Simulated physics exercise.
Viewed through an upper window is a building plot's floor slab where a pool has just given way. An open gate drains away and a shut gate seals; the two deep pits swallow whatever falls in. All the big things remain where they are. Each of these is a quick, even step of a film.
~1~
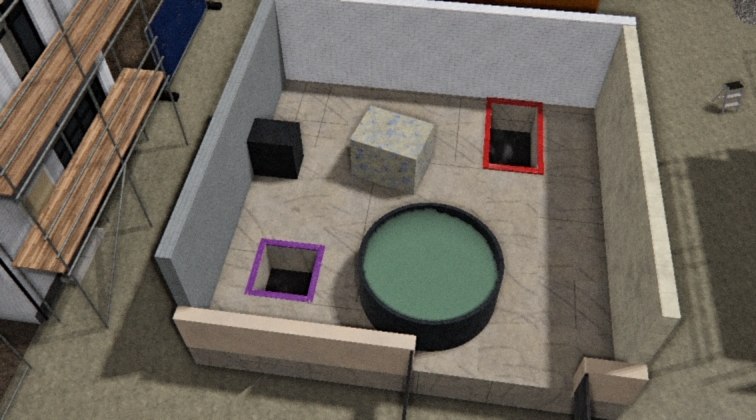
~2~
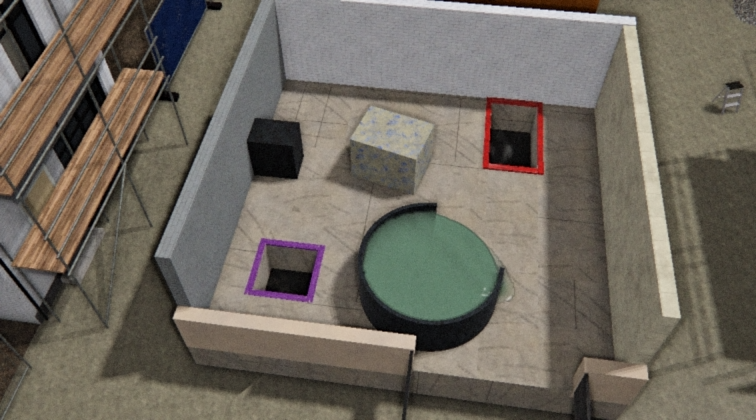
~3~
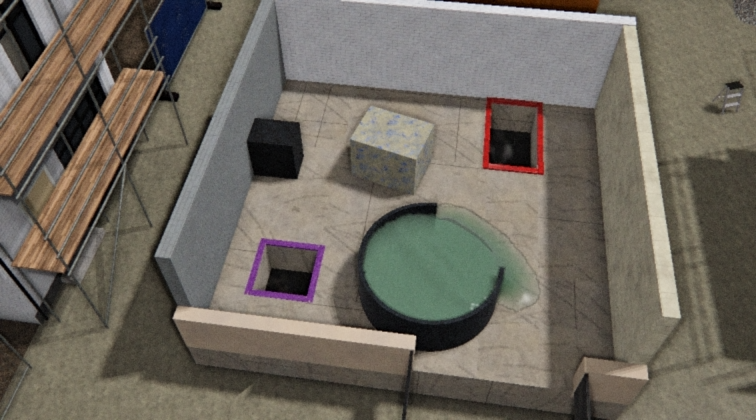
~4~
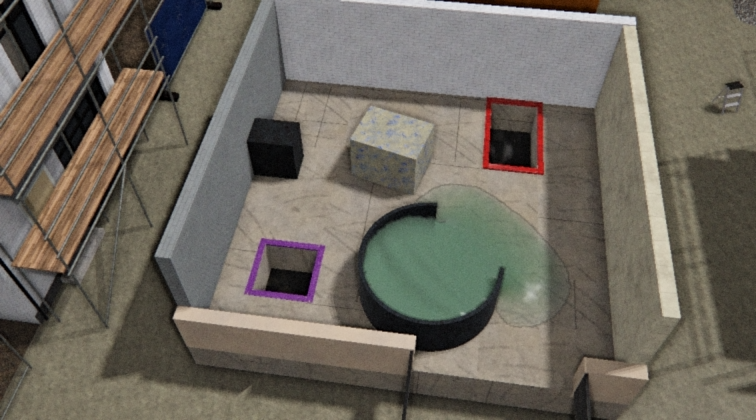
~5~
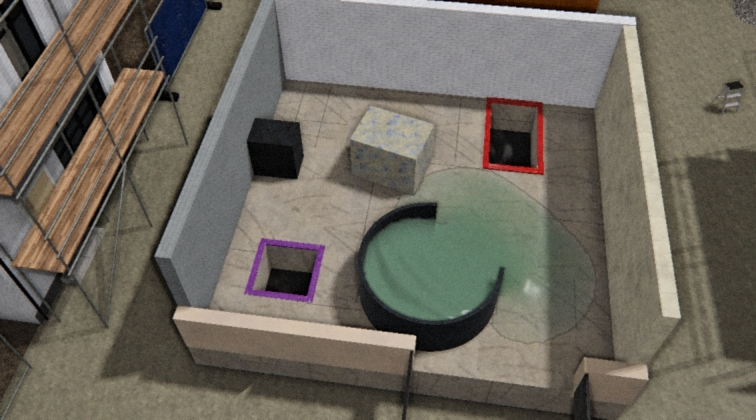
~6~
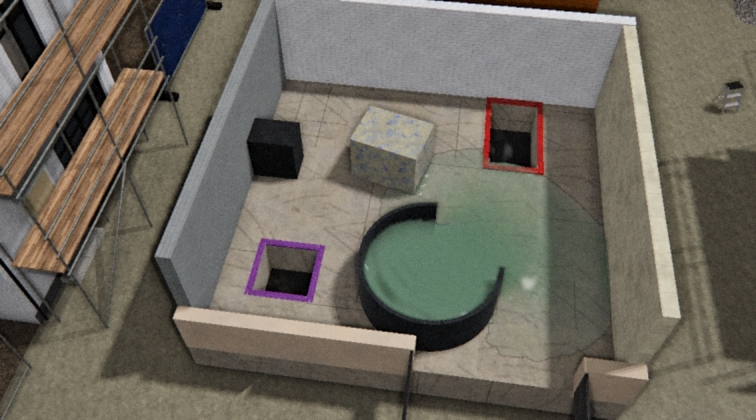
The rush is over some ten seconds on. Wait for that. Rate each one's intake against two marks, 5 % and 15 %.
Ratings: Gate - between the two marks; red pit - above the 15 % mark; purple pit - below the 5 % mark.
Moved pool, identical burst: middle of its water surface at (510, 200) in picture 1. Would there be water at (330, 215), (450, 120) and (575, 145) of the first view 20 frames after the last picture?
So, first one stays dry, second one stays dry, third one got wet.
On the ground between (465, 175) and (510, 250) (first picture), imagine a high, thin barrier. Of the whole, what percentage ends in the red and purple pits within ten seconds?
Estimated shares: Red 20 percent, purple 8 percent.
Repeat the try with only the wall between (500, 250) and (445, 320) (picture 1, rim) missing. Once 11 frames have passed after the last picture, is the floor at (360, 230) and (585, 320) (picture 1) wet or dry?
The first ends up unsoaked, the second ends up soaked.
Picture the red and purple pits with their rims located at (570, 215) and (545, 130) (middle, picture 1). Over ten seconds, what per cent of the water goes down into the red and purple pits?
Red 40%, purple 25%.
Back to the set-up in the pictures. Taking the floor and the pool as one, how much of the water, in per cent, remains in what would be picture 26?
76 % or so.
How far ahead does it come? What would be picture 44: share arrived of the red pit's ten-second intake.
Near 90 in a hundred.
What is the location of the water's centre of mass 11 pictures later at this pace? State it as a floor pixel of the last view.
Close to (501, 234).
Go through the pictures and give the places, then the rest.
The first frame shows still water in the round tank at (431, 262).
In the second frame, water pours out on the round tank's far side and has run to (505, 299).
In the third frame, water pours out on the round tank's far side and has run to a hidden place.
In the fourth frame, water pours out on the round tank's far side and has run to (447, 188).
In the fifth frame, the front is at (590, 291), out from the gap on the round tank's far side.
In the sixth frame, the front is at (480, 151), out from the gap on the round tank's far side.
A moment on, water covers 40 % of the floor; the gate 0 %, the red pit 3 %, the purple pit 0 %.
Next, water covers 45 % of the floor; the gate 0 %, the red pit 9 %, the purple pit 0 %.
Then, water covers 55 % of the floor; the gate 1 %, the red pit 23 %, the purple pit 0 %.
Later, water covers 70 % of the floor; the gate 5 %, the red pit 40 %, the purple pit 0 %.
In the end, water covers 75 % of the floor; the gate 10 %, the red pit 46 %, the purple pit 0 %.
